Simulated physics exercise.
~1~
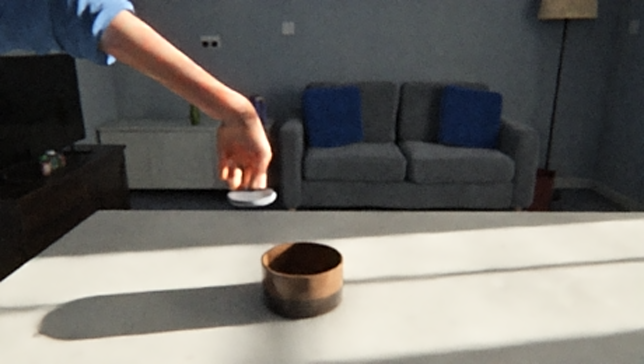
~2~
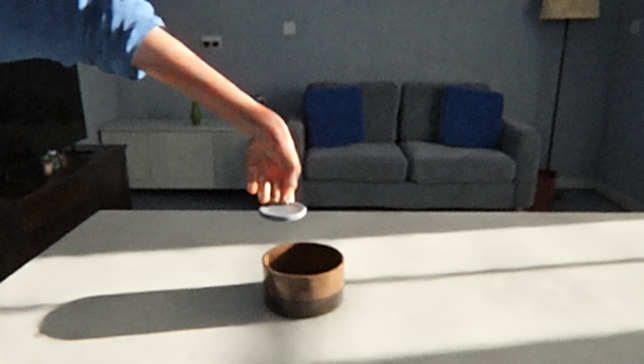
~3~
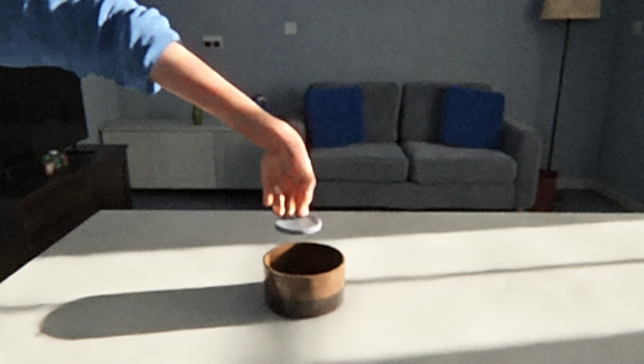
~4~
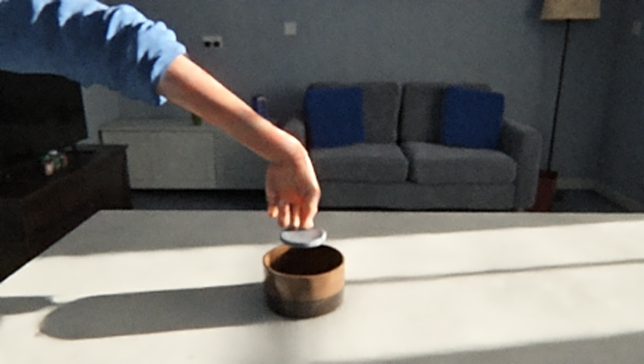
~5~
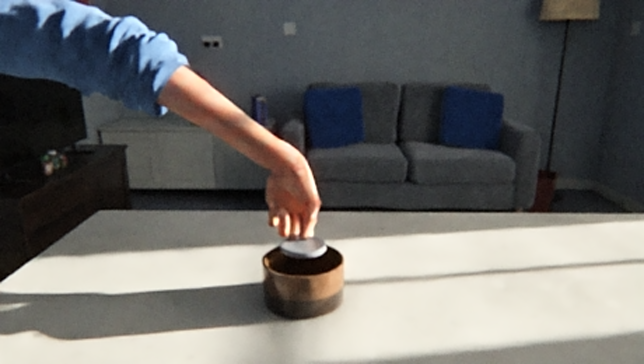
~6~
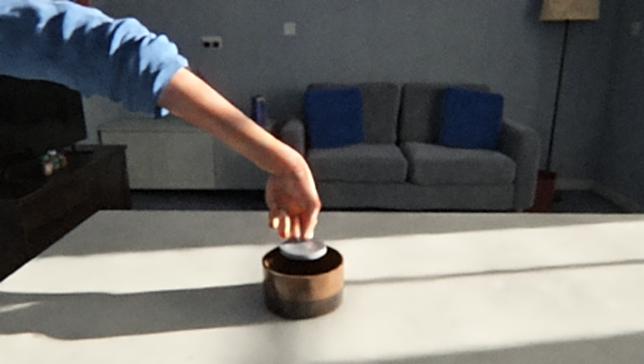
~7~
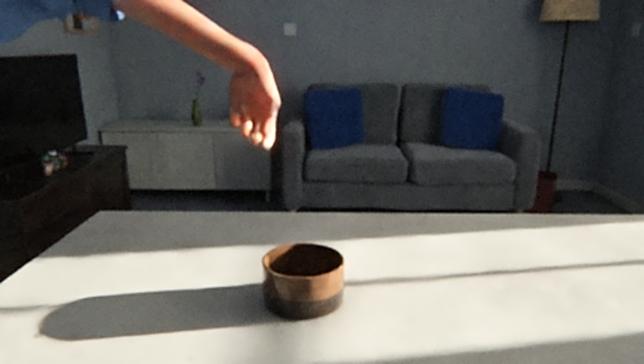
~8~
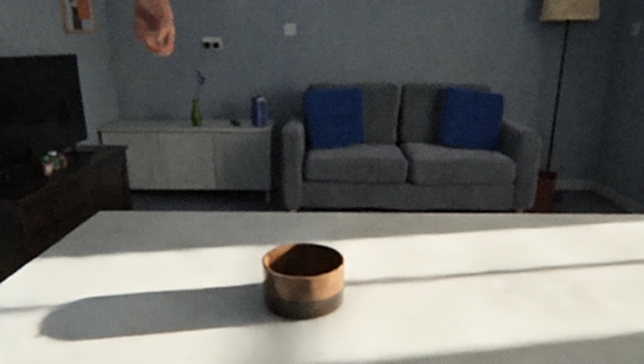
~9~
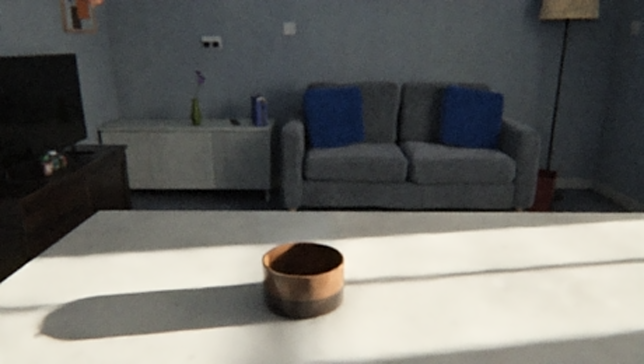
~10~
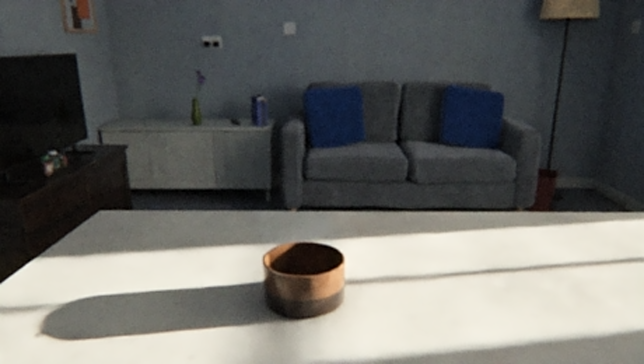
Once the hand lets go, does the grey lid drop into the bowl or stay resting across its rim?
The grey lid drops into the bowl, and nothing is left lying across the rim once the hand has withdrawn.
